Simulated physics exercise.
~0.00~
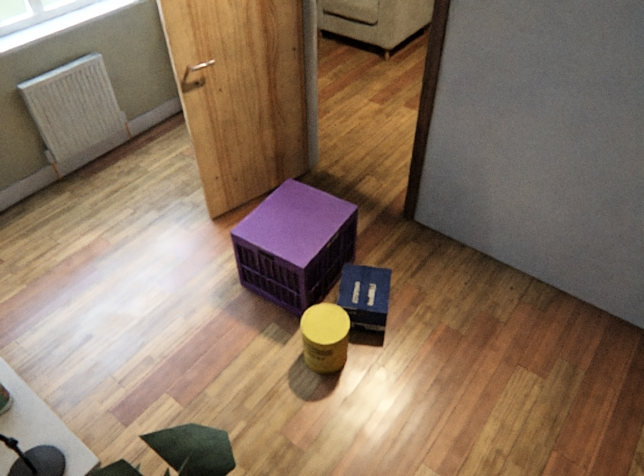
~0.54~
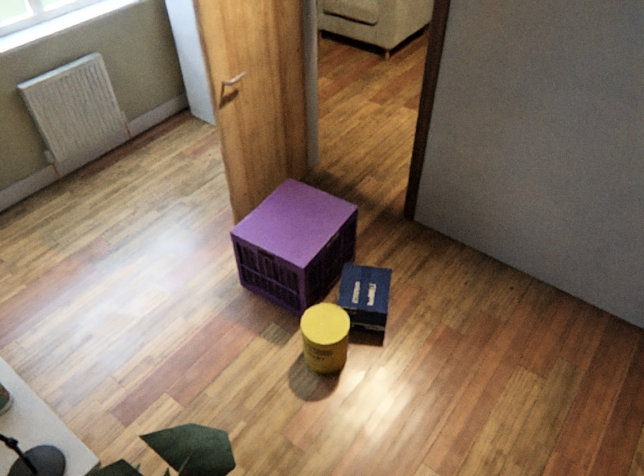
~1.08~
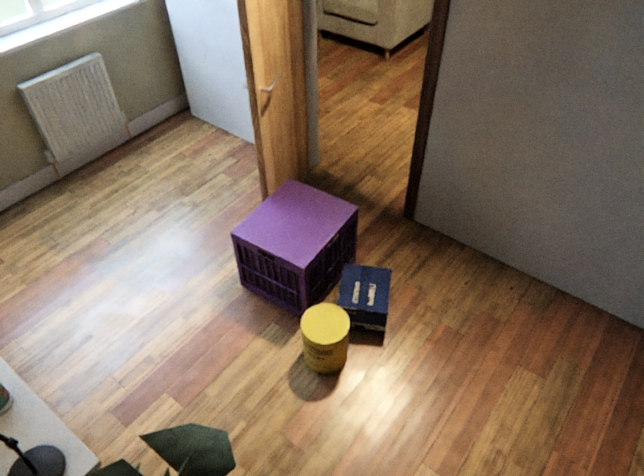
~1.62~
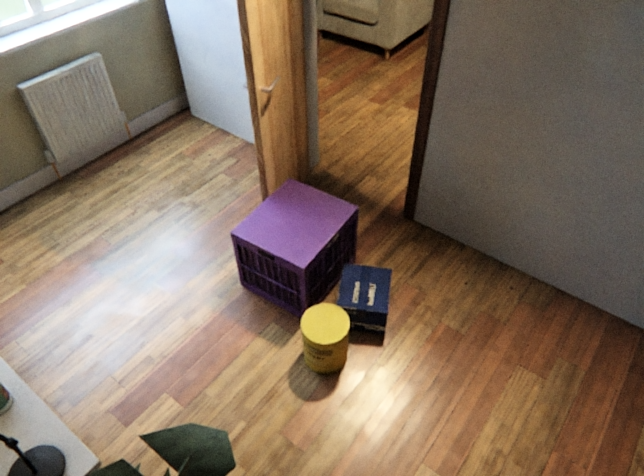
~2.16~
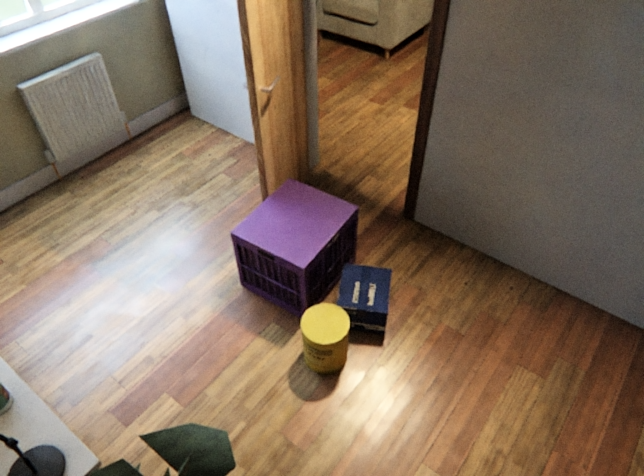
The wooden door swung partway toward closing, until it came up against the purple chest on the floor and stopped, still well open. The chest, the blue parcel and the yellow pail all stayed where they were.
